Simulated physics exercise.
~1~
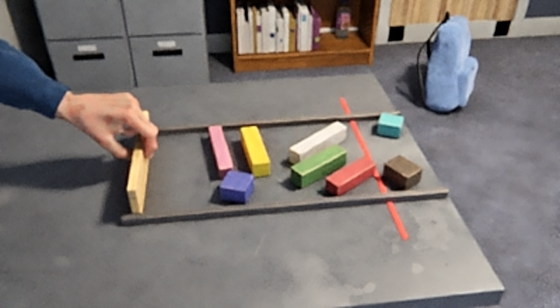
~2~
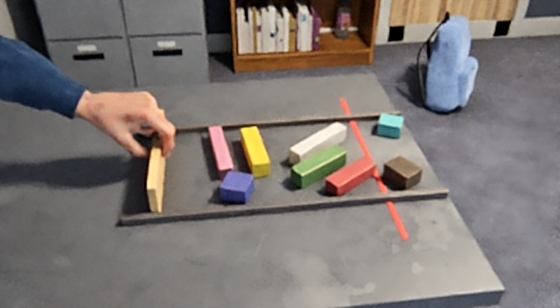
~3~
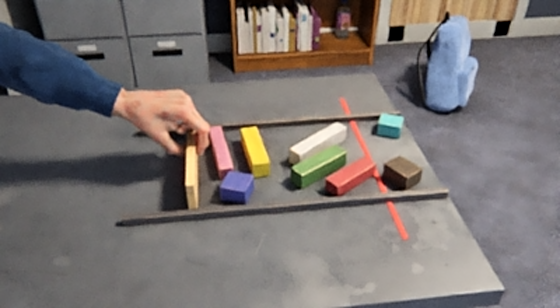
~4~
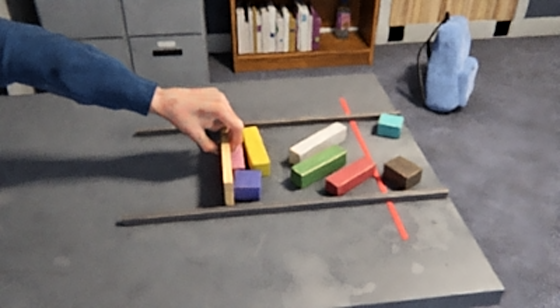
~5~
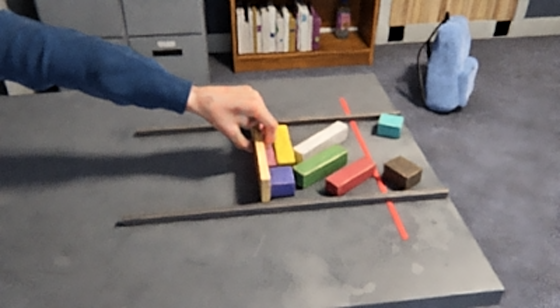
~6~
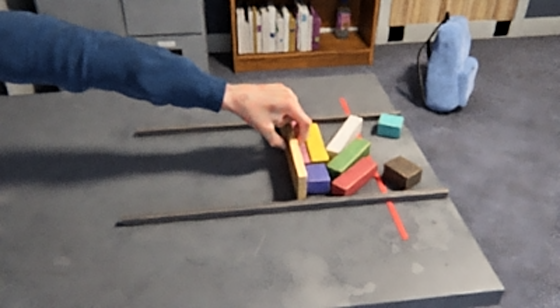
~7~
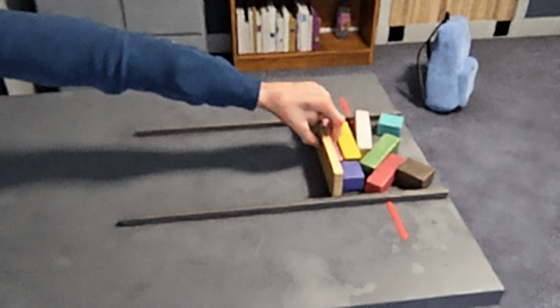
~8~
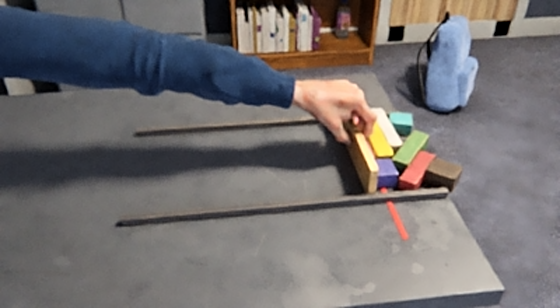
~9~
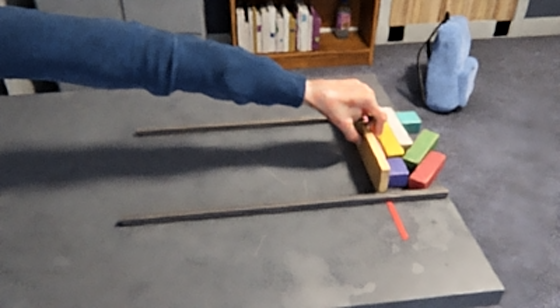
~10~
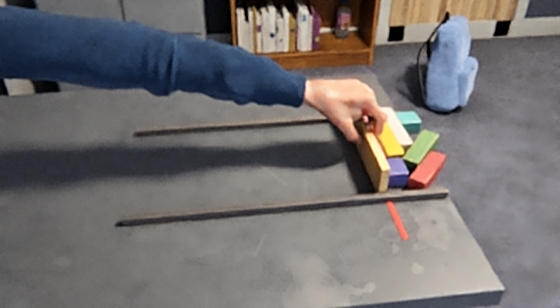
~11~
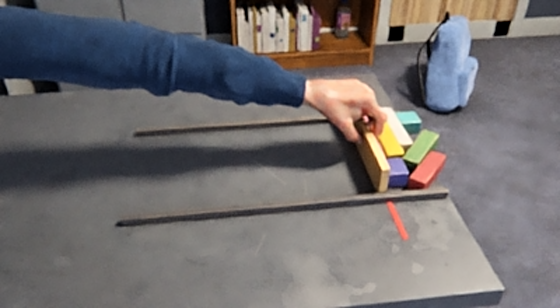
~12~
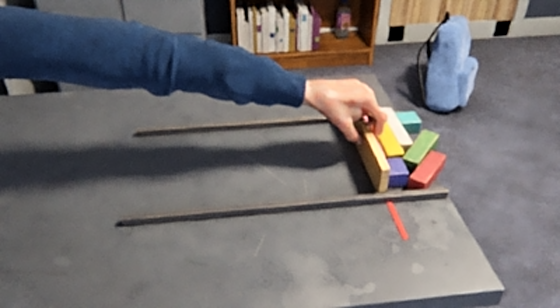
A hand slides an upright board right, bunching colored blocks together and pushing one off.
